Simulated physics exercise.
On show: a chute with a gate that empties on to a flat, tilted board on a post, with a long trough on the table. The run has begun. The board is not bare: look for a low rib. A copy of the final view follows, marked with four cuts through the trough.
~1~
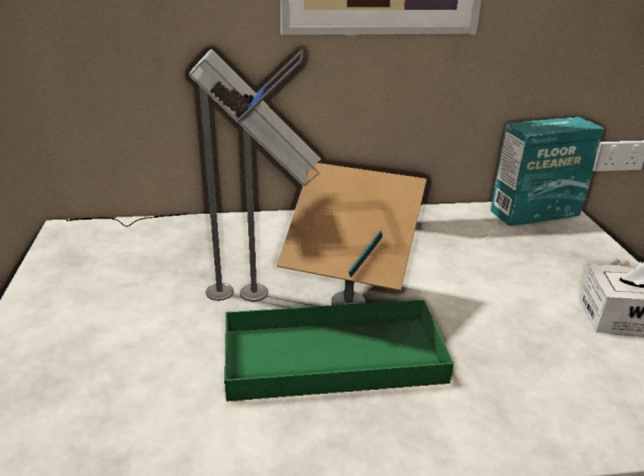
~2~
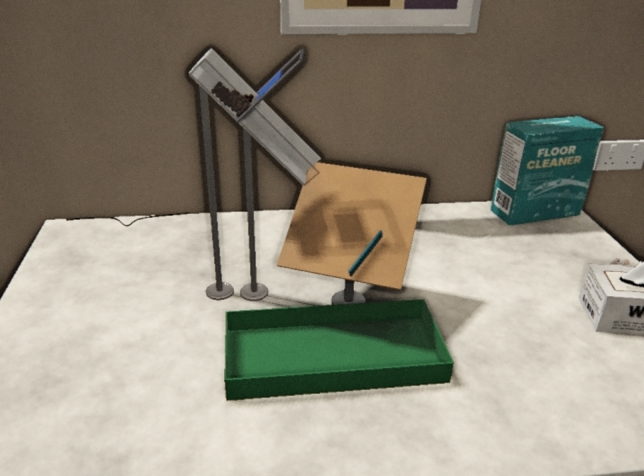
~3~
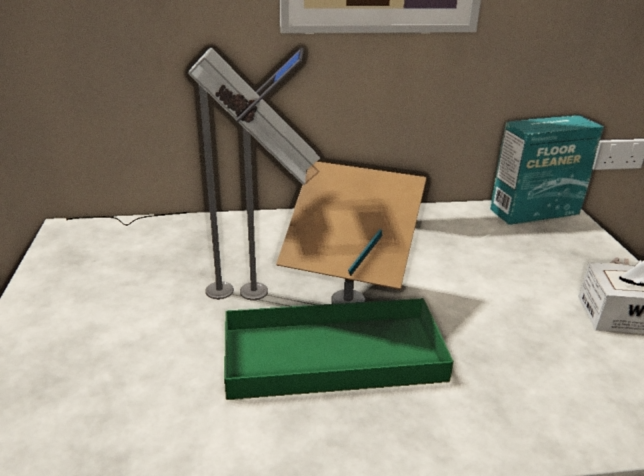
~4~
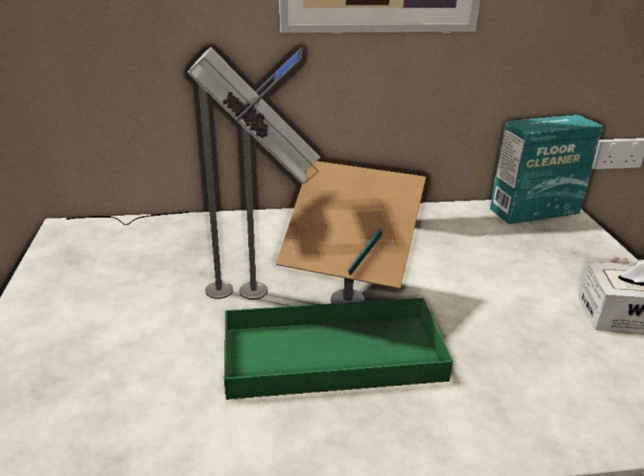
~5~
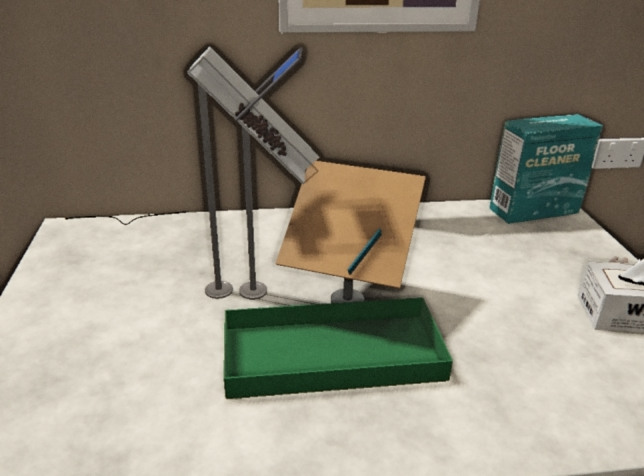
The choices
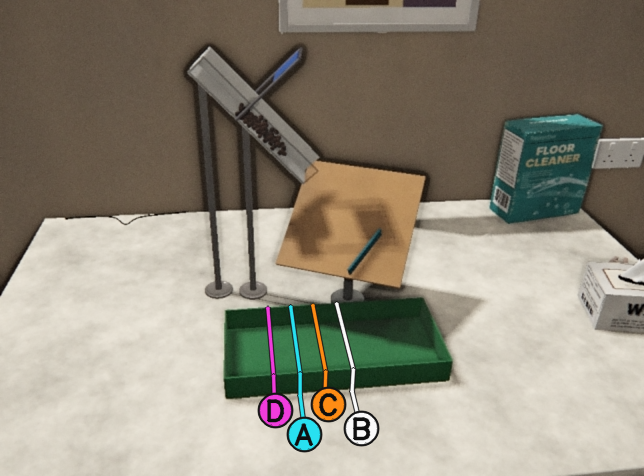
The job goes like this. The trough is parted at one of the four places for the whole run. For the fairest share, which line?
Use line C.
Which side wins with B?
The left side.
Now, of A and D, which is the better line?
A.
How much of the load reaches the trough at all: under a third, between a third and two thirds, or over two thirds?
Over two thirds.
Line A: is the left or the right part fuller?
More lands on the right.
On the marked copy, line A crosses the front rim at (300, 372); line B crosses the front rim at (353, 368); line C crosses the front rim at (325, 370); line D crosses the front rim at (273, 374).
With A, of what is caught, a small part on the left of the divider, most on the right.
With B, of what is caught, nearly all on the left of the divider, a small part on the right.
With C, of what is caught, about half on the left of the divider, about half on the right.
With D, of what is caught, none on the left of the divider, all on the right.
